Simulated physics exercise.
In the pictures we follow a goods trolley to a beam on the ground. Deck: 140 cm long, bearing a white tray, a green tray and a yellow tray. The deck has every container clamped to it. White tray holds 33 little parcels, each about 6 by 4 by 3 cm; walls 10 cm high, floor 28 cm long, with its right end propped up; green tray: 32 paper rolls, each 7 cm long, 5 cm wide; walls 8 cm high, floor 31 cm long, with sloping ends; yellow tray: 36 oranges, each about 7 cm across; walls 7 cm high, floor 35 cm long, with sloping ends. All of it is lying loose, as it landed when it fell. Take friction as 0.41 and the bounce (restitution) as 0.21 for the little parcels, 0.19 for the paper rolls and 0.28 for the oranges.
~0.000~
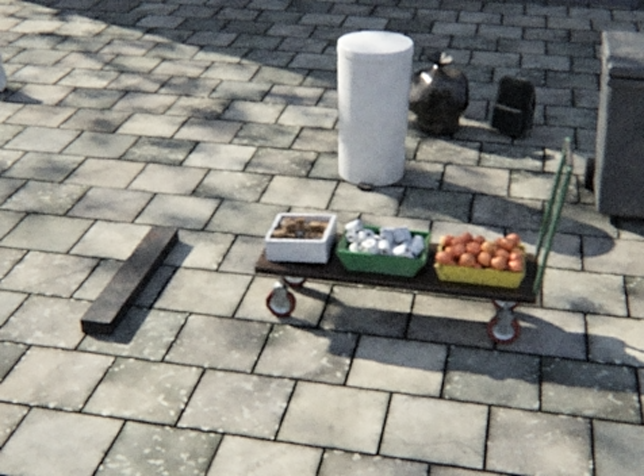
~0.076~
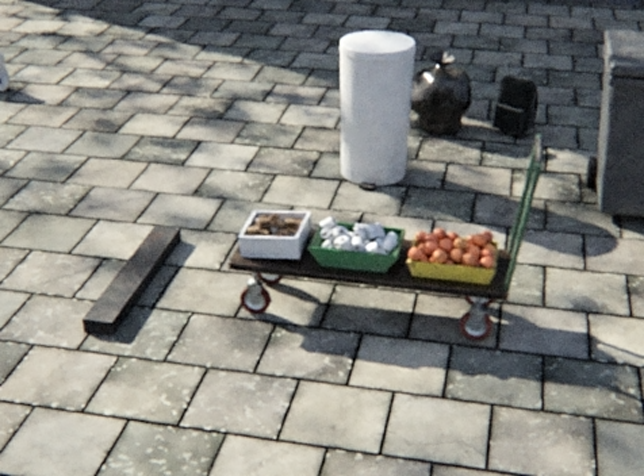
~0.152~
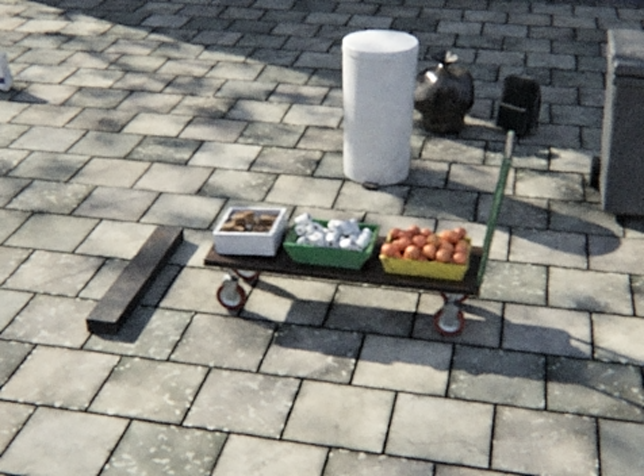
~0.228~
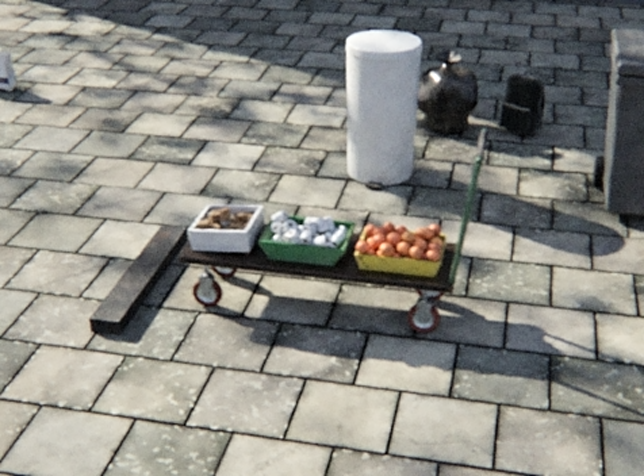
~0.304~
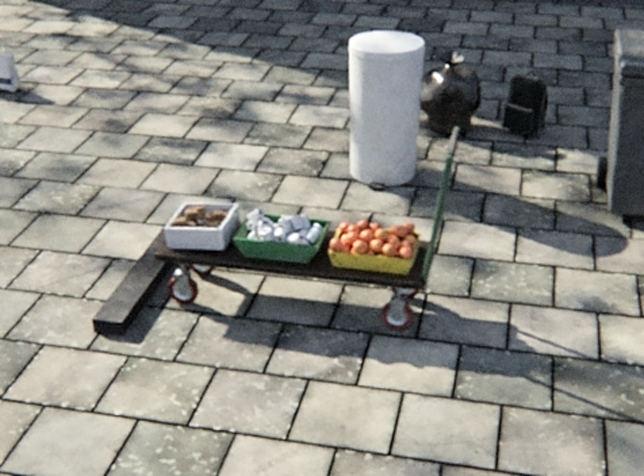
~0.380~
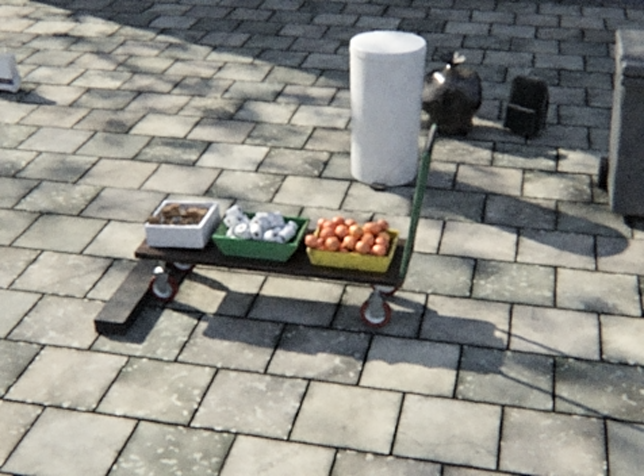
A low, dark trolley with a green handle at its right end carries three trays across sunlit grey paving, seen from above at an angle. From left to right sit a white tray of small brown items, a green one of white rolls and a yellow one of orange objects, with a white cylinder behind. The trolley rolls left to a dark beam as the camera pans slightly left.
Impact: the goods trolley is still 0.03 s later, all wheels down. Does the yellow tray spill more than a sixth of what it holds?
Above a sixth.
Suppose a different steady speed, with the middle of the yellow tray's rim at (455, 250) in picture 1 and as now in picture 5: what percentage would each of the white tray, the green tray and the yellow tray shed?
Result - white tray: 10 per cent; green tray: 10 per cent; yellow tray: 20 per cent.
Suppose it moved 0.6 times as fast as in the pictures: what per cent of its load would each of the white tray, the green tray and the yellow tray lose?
White tray 10, green tray 0, yellow tray 10 per cent.
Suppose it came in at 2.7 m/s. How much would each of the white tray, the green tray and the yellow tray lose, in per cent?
White tray 10 %, green tray 30 %, yellow tray 50 %.
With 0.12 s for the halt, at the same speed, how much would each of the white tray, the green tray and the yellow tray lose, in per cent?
That way you'd get white tray at 10, green tray at 10, and yellow tray at 20 percent.
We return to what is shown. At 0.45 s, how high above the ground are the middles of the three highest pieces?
I'd put it close to 50 cm.
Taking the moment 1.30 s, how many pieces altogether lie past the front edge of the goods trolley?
I count about 2 pieces out front at that moment.
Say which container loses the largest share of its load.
That would be the yellow tray.
After 0.45 s, white tray 33 in, 0 out, green tray 32 in, 0 out and yellow tray 33 in, 3 out.
After 0.57 s, white tray 31 in, 2 out, green tray 27 in, 5 out and yellow tray 25 in, 11 out.
After 0.80 s, white tray 31 in, 2 out, green tray 25 in, 7 out and yellow tray 24 in, 12 out.
Final count (at 1.30 s), white tray 31 in, 2 out, green tray 25 in, 7 out and yellow tray 24 in, 12 out. Asked share, 12 of 36, 33 per cent.
